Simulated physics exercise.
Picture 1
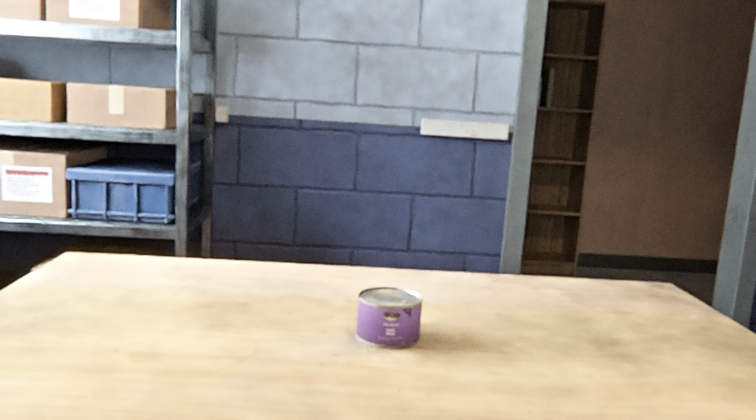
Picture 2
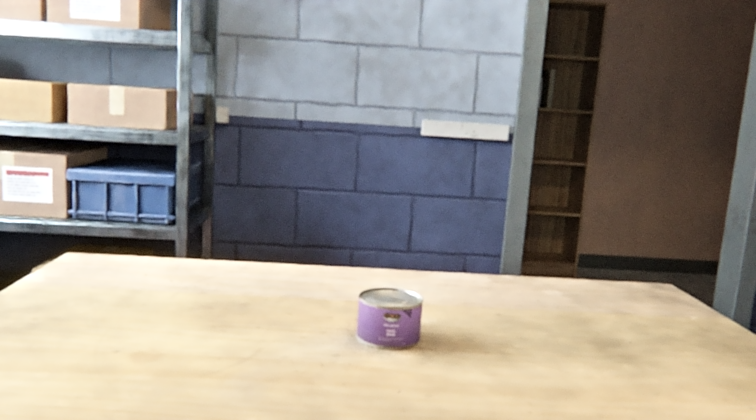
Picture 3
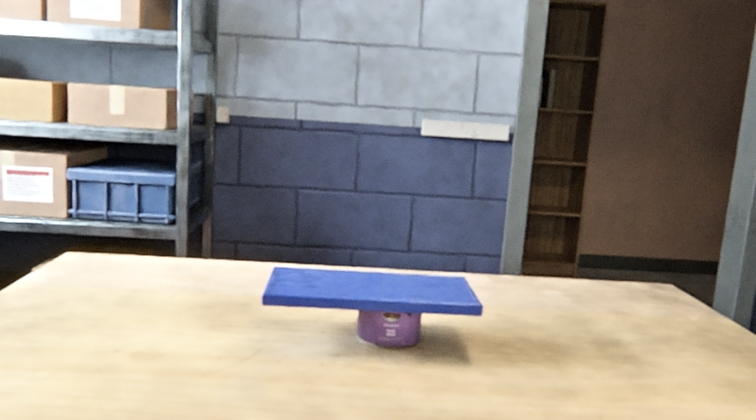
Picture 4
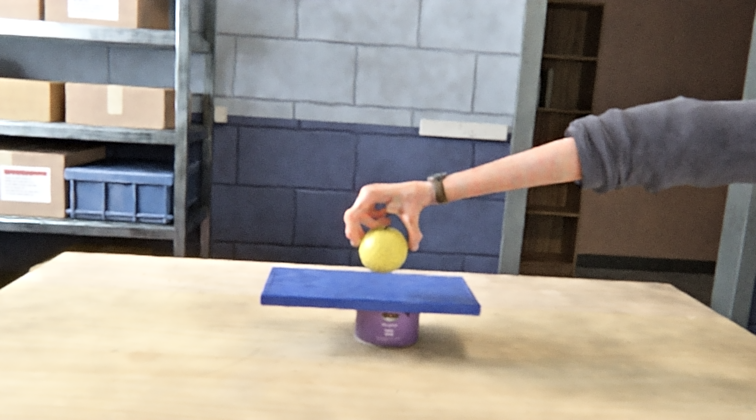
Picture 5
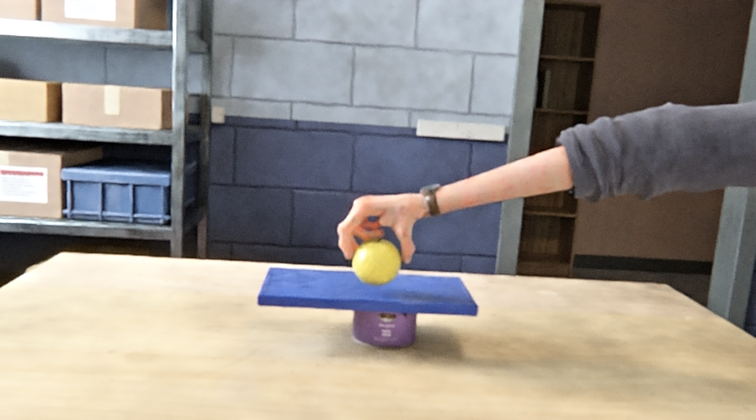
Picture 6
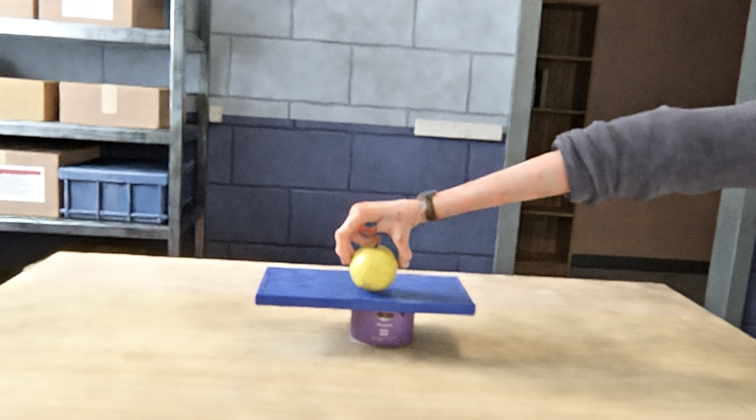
Hand lowering a yellow apple onto a blue board laid across a purple tub on a table, still holding it.
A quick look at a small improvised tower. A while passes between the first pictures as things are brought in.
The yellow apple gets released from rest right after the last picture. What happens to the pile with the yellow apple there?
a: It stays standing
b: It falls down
Option a: It stays standing.
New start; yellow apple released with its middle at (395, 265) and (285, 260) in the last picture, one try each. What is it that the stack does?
In the first try it remains standing, then in the second try it breaks down.
Then, 0.20 s later than the last frame, all is still.
Then, 0.40 s later than the last frame, yellow apple resting near (374, 268).
When it is over, all 3 as before. End places, in pixels of the last picture, yellow apple near (374, 268). The stack holds.
